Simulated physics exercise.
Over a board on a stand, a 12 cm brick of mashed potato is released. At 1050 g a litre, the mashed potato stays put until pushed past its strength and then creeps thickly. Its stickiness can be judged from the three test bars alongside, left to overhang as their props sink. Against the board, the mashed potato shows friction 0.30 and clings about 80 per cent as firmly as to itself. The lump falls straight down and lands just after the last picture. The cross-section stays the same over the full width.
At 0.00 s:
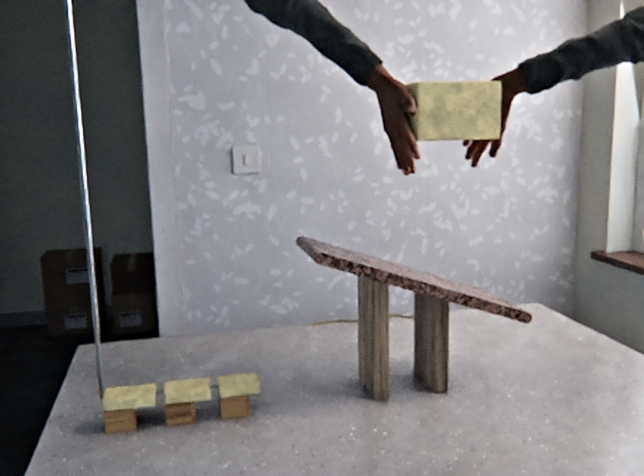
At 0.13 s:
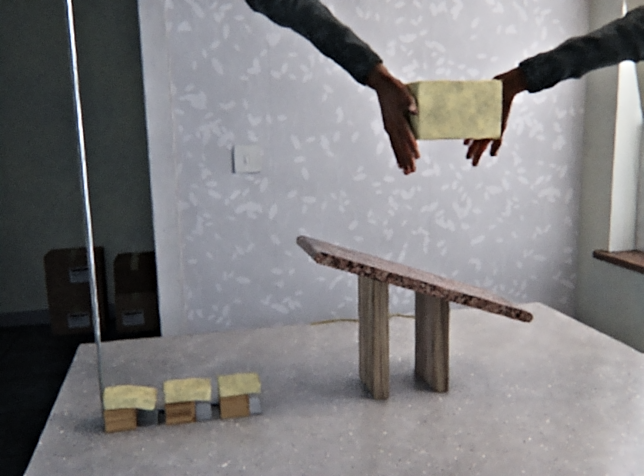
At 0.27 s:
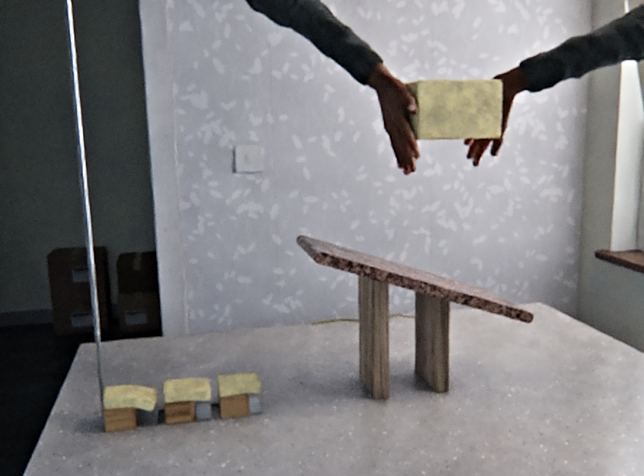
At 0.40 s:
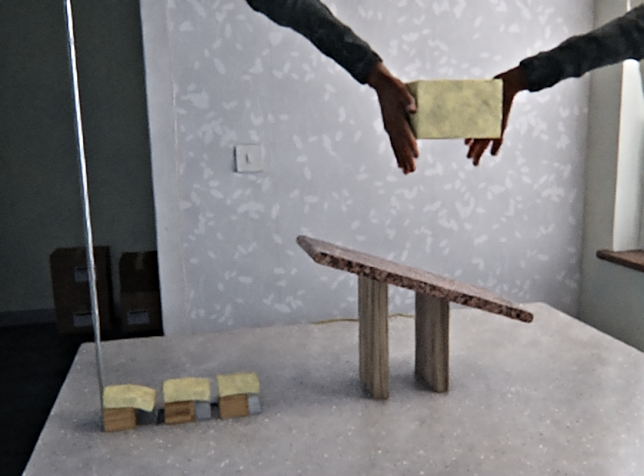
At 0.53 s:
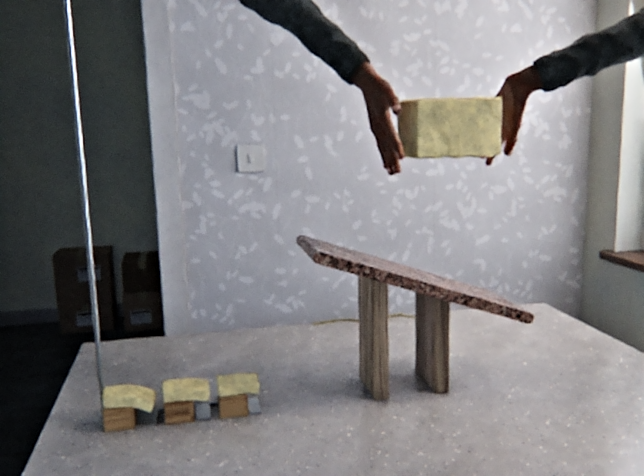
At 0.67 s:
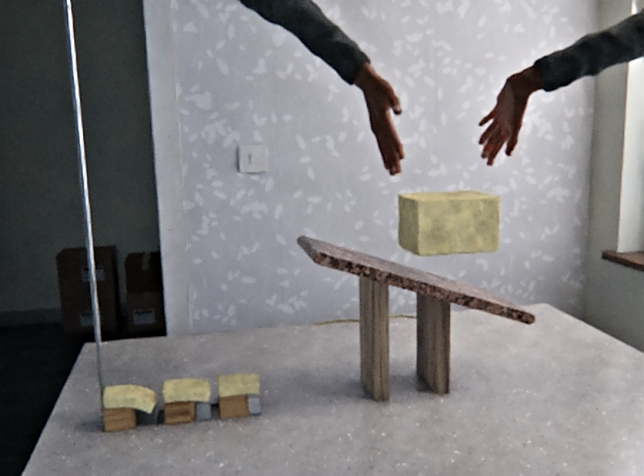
Two hands hold a pale yellow block above a tilted board, then release it downward.
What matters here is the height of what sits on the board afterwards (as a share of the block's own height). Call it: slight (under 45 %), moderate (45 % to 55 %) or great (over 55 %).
Great.
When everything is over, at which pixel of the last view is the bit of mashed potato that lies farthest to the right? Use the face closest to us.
It shows up near (552, 322) in the last picture.
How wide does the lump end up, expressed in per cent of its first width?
I'd put it at some 180 %.
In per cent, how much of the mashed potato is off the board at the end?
About 0 % ends up off the board.
By 0.78 s, it stands 60 % of its first height and none has gone off the board.
By 0.91 s, it stands 60 % of its first height and none has gone off the board.
By 1.05 s, it stands 60 % of its first height and none has gone off the board.
By 1.18 s, it stands 60 % of its first height and none has gone off the board.
By 1.30 s, at the end, it stands 60 % of its first height and none has gone off the board.
